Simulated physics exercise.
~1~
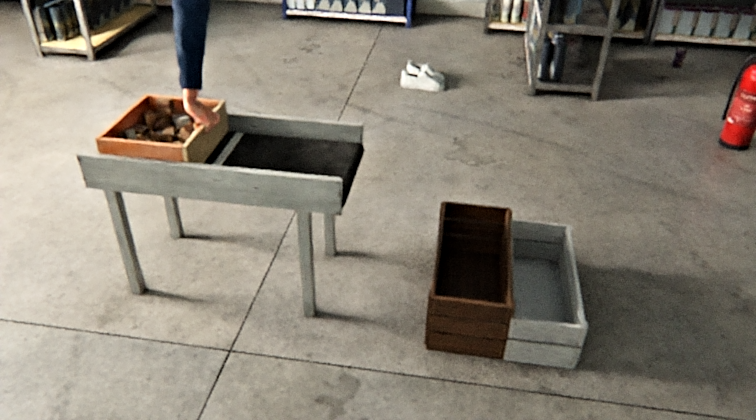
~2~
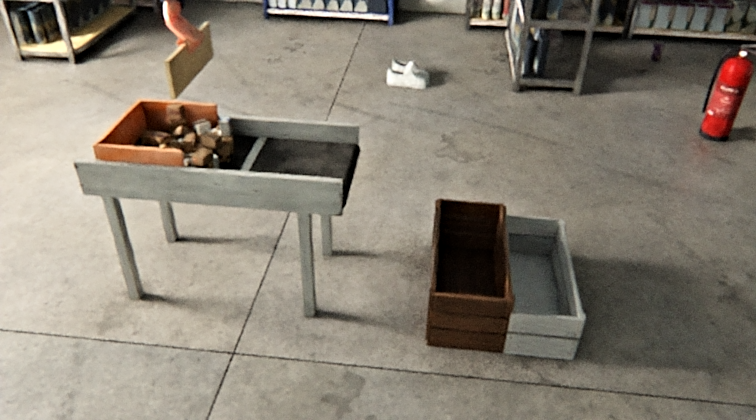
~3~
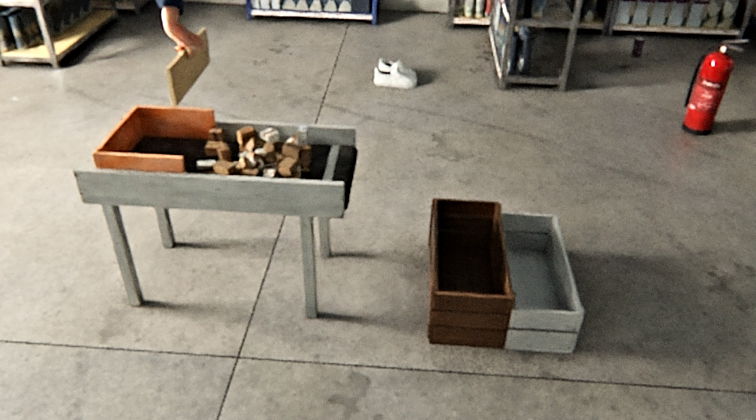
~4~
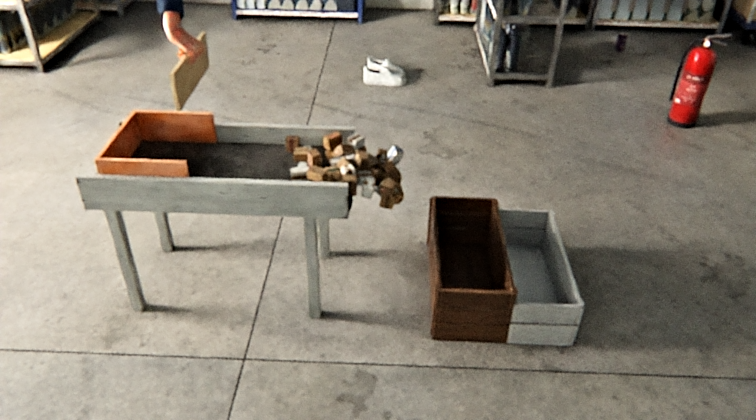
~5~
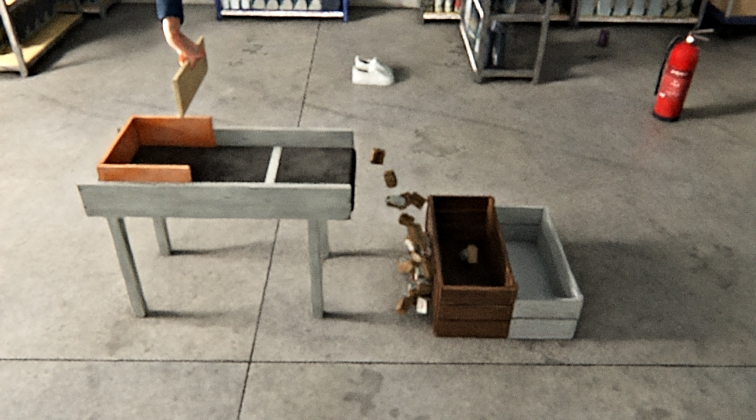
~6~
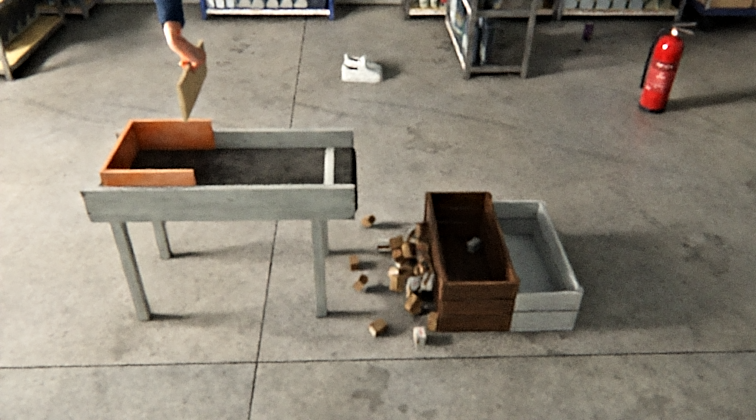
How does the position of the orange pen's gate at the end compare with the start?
At the start the gate is down, closing the right side of the orange pen. By the end it is held up in the air by a hand, leaving that side open.
